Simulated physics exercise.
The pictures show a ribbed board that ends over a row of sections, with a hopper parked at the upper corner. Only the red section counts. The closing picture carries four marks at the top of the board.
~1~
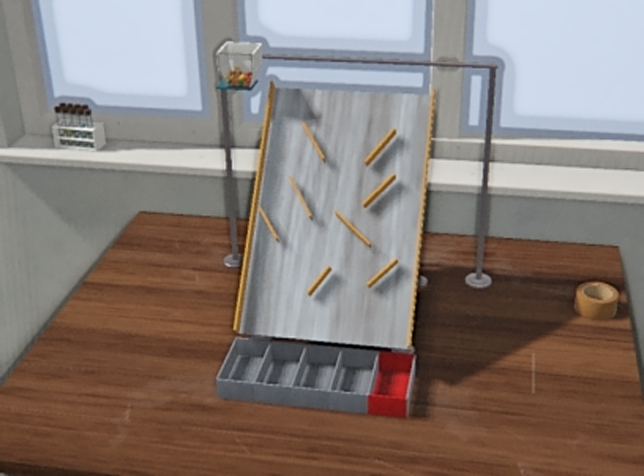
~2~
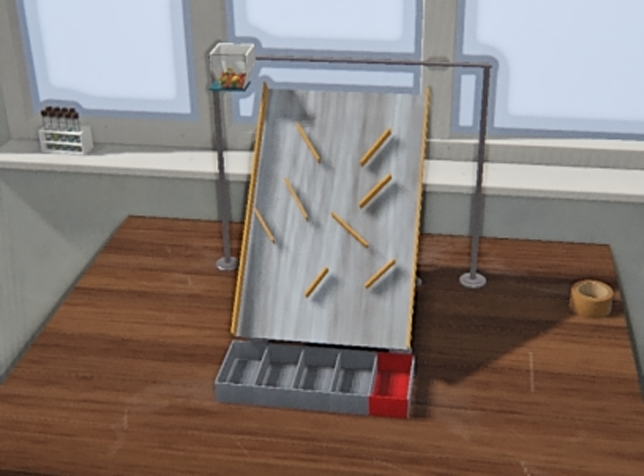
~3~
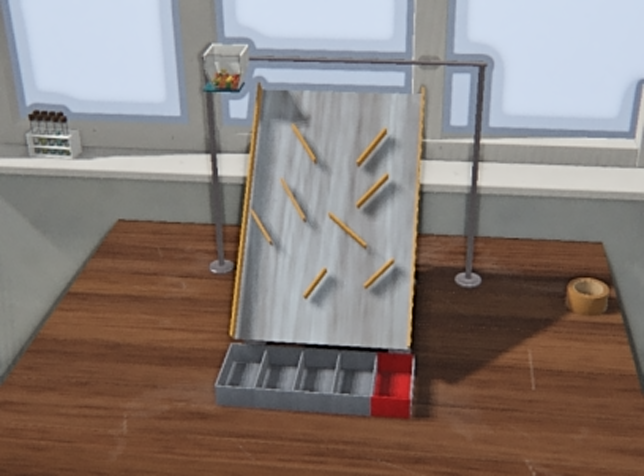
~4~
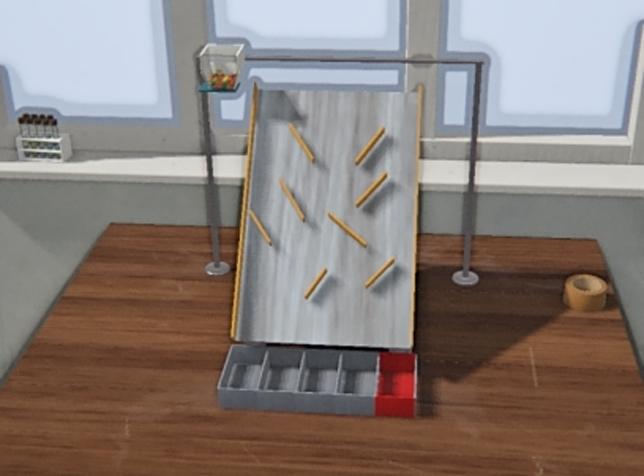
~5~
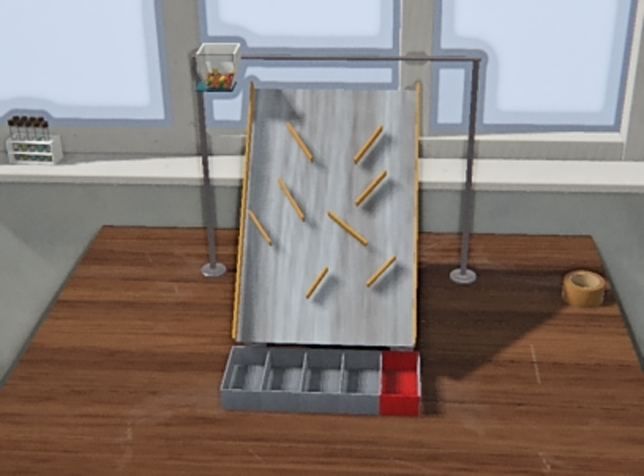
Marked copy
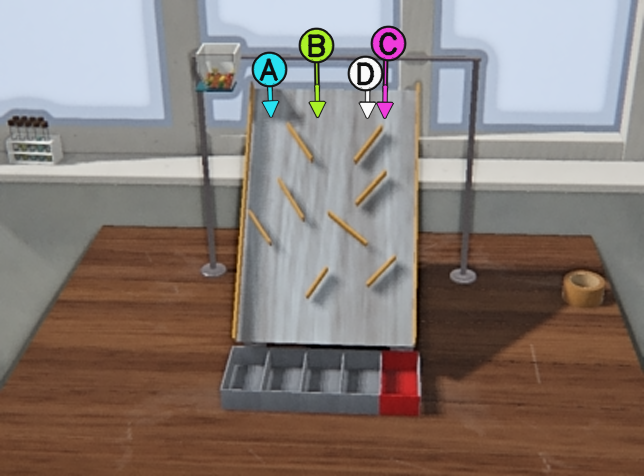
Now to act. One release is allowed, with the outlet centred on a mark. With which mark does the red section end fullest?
Mark C.
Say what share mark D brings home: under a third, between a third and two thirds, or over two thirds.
Under a third.
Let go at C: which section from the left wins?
The fifth from the left.
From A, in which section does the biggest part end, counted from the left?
It is the second one.
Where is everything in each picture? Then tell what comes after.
In the first picture, hopper at (239, 77), jelly beans, door shut.
In the second picture, ribs (297, 124) to (318, 159), (361, 162) to (390, 128), (285, 177) to (306, 217).
In the third picture, ribs (357, 204) to (388, 173), (251, 210) to (270, 241), (329, 212) to (365, 245).
In the fourth picture, ribs (305, 296) to (326, 267), (366, 285) to (394, 257).
In the fifth picture, red section at (399, 404), number 5 of 5 from the left.
On the marked copy, mark A meets the board at (270, 110); mark B meets the board at (317, 111); mark C meets the board at (384, 112); mark D meets the board at (367, 112).
For mark A, a stray few in the red section, most in other sections, a small part held on the board.
For mark B, a stray few in the red section, nearly all in other sections.
For mark C, about a third in the red section, about half in other sections, a small part outside the box.
For mark D, a small part in the red section, most in other sections, a stray few held on the board.
